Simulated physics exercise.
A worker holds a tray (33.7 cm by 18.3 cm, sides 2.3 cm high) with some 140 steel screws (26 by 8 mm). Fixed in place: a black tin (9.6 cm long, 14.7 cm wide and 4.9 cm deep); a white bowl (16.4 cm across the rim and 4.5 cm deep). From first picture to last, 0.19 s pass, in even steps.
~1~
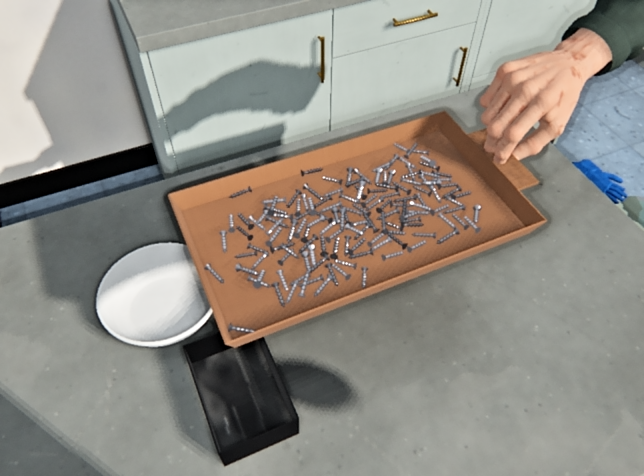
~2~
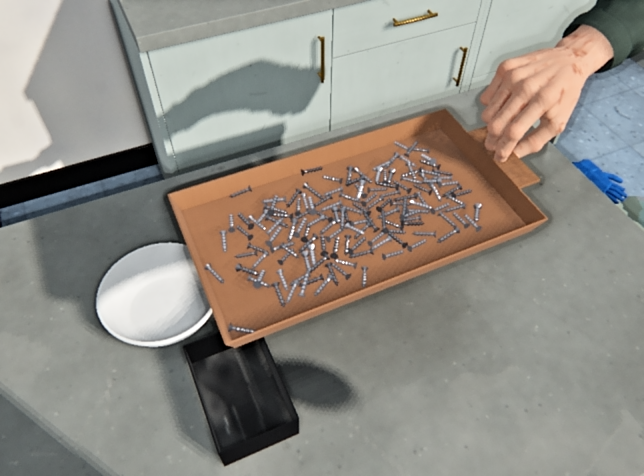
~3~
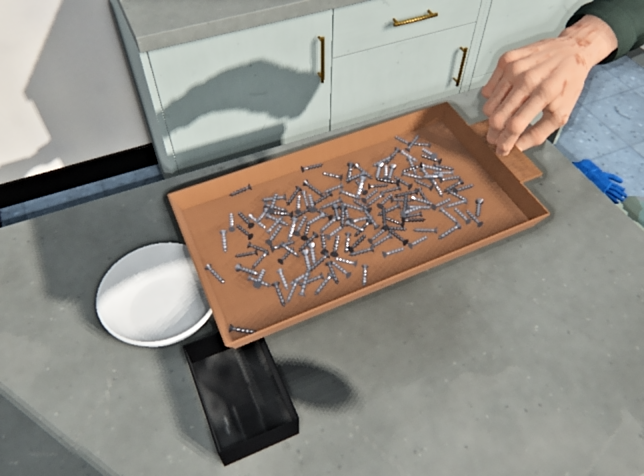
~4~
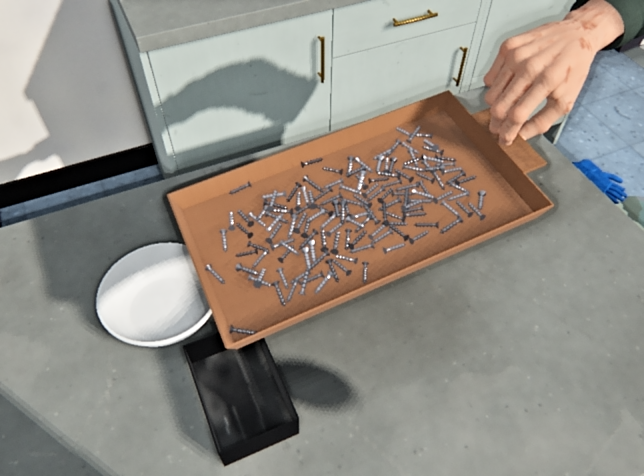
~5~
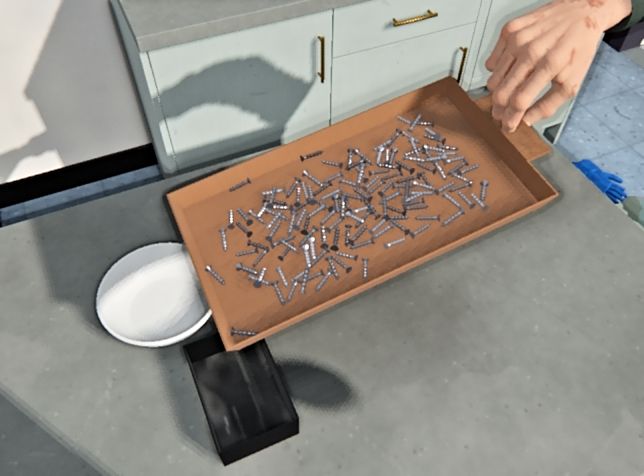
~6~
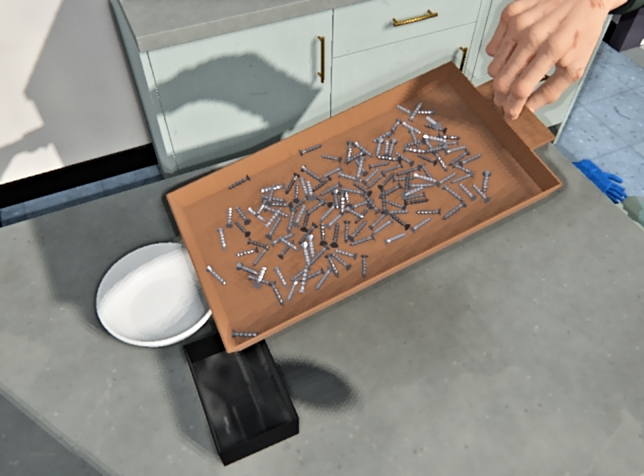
A hand gradually raises the right end of an orange-brown tray covered with steel screws.
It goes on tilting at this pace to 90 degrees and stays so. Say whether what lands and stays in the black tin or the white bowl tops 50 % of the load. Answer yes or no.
Share kept below, set against 50 %: Yes.
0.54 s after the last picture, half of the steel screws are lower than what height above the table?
Roughly 22 cm.
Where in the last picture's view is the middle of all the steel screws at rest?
At about (230, 427).
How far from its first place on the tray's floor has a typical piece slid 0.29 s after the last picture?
Some 4 cm.
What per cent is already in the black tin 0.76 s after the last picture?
Near 40 per cent so far.
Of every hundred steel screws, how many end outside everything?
Roughly 35 per cent.
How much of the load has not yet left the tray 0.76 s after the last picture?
About 15 per cent.
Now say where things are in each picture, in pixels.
In the first frame, tray at (400, 278); tilt 0 degrees; leading edge at (194, 261); middle of the load at (350, 210); black tin at (238, 381); white bowl at (159, 290).
In the second frame, tray at (400, 277); tilt 1 degrees; leading edge at (194, 262); middle of the load at (350, 209).
In the third frame, tray at (400, 275); tilt 2 degrees; leading edge at (194, 262); middle of the load at (351, 207).
In the fourth frame, tray at (400, 272); tilt 6 degrees; low side left; leading edge at (194, 264); middle of the load at (351, 202).
In the fifth frame, tray at (400, 269); tilt 9 degrees; low side left; leading edge at (194, 265); middle of the load at (351, 196).
In the sixth frame, tray at (400, 266); tilt 13 degrees; low side left; leading edge at (195, 266); middle of the load at (350, 191); black tin at (238, 381); white bowl at (159, 290).
Then, 0.29 s after the last picture, tilt 42 degrees; tray 100 %; middle of all pieces on or above the table near (318, 204).
Then, 0.54 s after the last picture, tilt 68 degrees; tray 75 %, in the air 25 %; middle of all pieces on or above the table near (240, 314).
Then, 0.76 s after the last picture, tilt 88 degrees; outside 30 %, tray 15 %, black tin 40 %, in the air 15 %; middle of all pieces on or above the table near (220, 407).
Then, 0.97 s after the last picture, tilt 90 degrees; outside 35 %, black tin 55 %, in the air 10 %; middle of all pieces on or above the table near (218, 430).
In the end, outside 35 %, black tin 60 %.
